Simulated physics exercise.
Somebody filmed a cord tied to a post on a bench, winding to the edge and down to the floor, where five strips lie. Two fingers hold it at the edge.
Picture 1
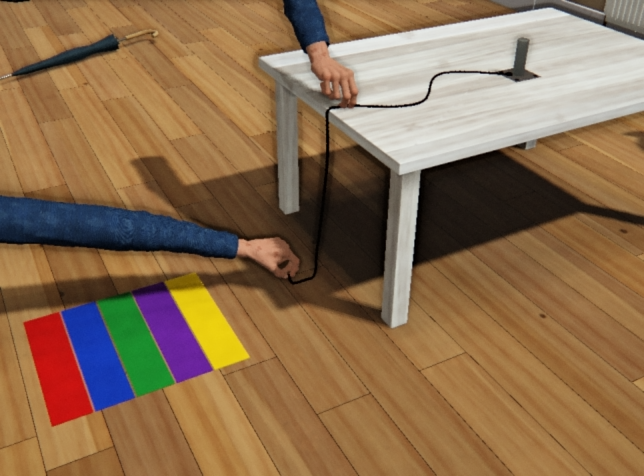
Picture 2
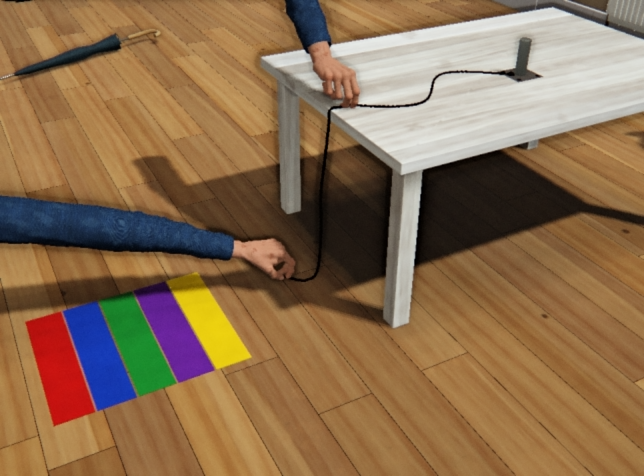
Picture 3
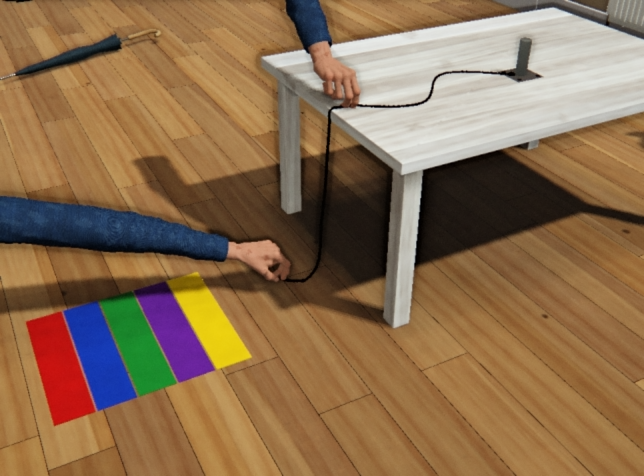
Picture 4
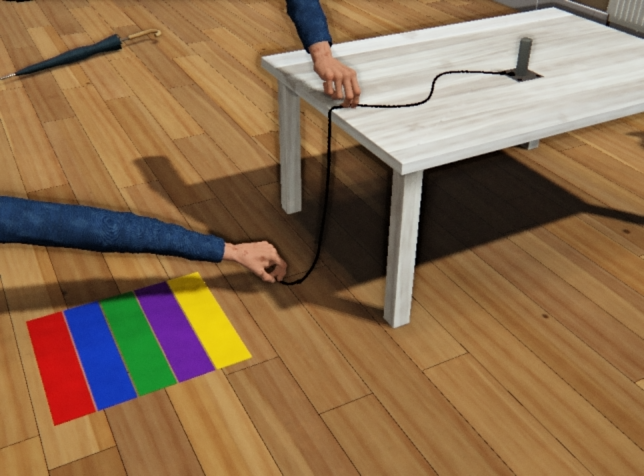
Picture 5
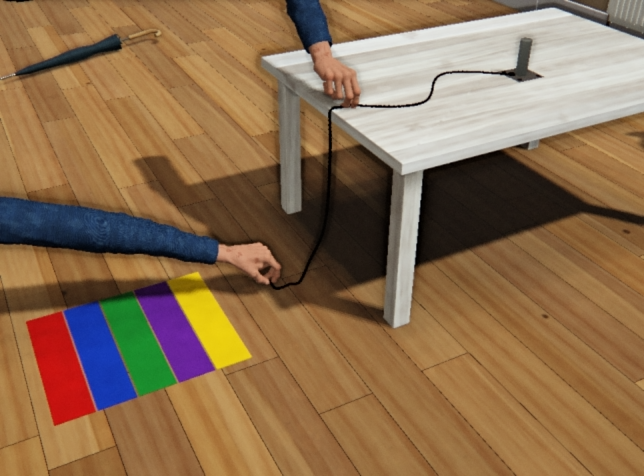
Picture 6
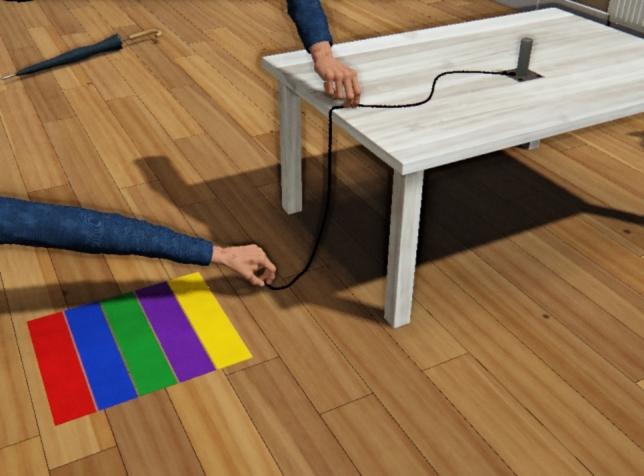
A hand in a blue sleeve, low at the left, draws the lower end of a black cord slowly leftward in a small, steady motion, and the hanging part slants and curves more. Another hand keeps the cord pressed at the edge of a whitewashed table, where it winds from a grey post. Seen from above at a fixed angle, red, blue, green, purple and yellow strips and a dark umbrella lie on the wooden floor.
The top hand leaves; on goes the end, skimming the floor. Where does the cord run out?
Over green.
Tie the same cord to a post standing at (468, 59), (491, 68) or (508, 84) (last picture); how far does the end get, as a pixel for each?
About (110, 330), (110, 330) and (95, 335).
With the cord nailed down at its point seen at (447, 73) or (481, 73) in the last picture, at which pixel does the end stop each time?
In that order: (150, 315) and (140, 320).
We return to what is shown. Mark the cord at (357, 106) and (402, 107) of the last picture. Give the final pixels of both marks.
The first at (323, 124), the second at (360, 105).
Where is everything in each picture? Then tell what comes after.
End (289, 274); yellow (222, 346); purple (186, 358); green (148, 371); blue (108, 384); red (66, 398), in the first frame.
End (285, 276); cord through (478, 72) (432, 86) (396, 107) (329, 123) (321, 198) (319, 259), in the second frame.
End (280, 278), in the third frame.
End (276, 279); cord through (478, 72) (433, 86) (397, 107) (330, 123) (327, 197) (316, 260), in the fourth frame.
End (270, 280), in the fifth frame.
End (265, 282); cord through (479, 72) (434, 86) (397, 107) (331, 123) (329, 197) (311, 260), in the sixth frame.
Soon after, end near (193, 304); over yellow.
Then, end near (154, 316); over purple.
At full stretch, end near (131, 323); over green. The end stops over the green strip.
